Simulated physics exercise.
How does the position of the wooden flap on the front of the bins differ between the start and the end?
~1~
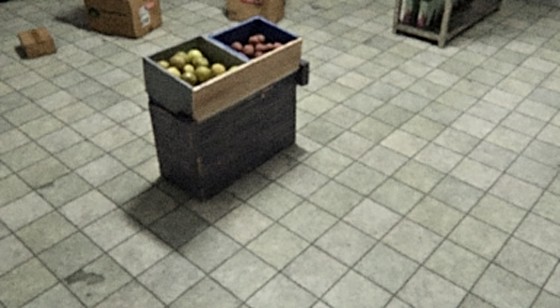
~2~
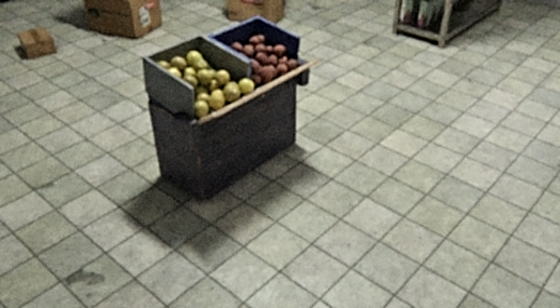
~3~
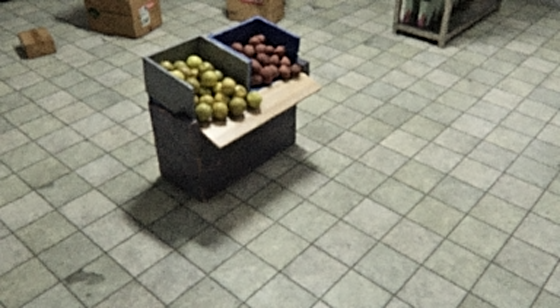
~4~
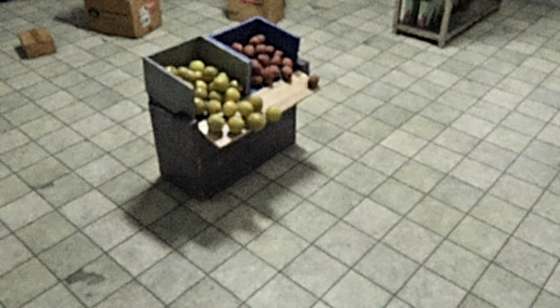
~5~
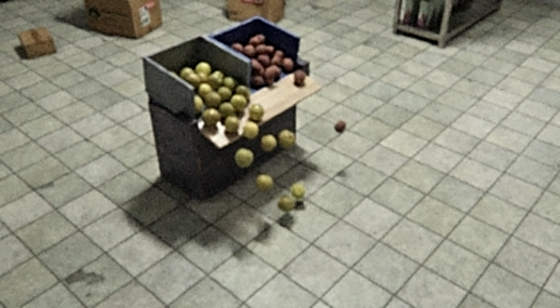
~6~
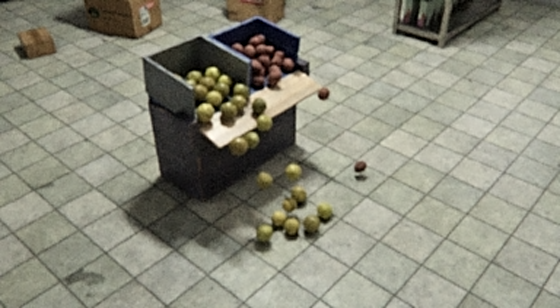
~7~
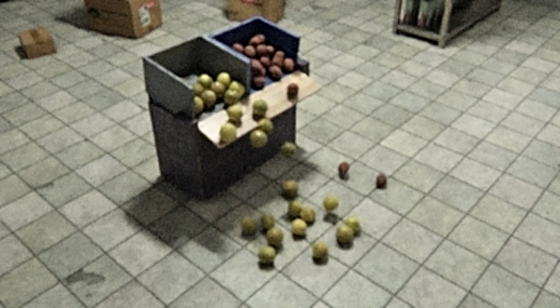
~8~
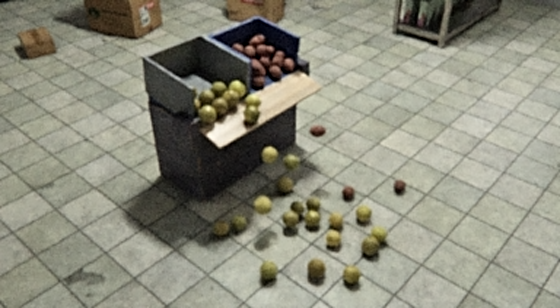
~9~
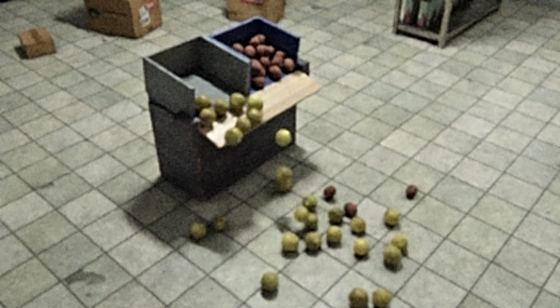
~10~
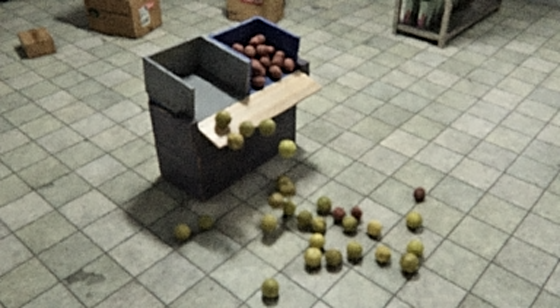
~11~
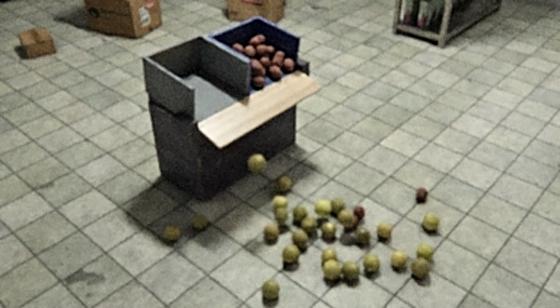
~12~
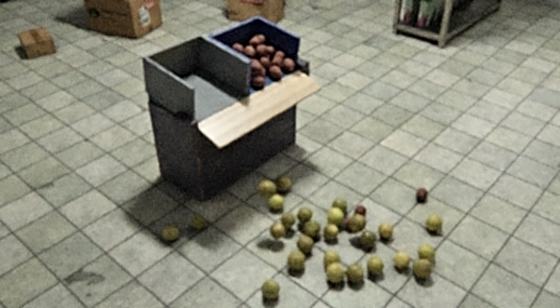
At the start the flap stands upright across the front of the bins, and by the end it has swung down and lies on its side, sticking out from the stand.
Yellowish-green apples tumbled out of the grey bin on a stand after its front flap swung down, scattering across the tiled floor until that bin was empty, while a few red potatoes dropped from the blue bin and most stayed inside.
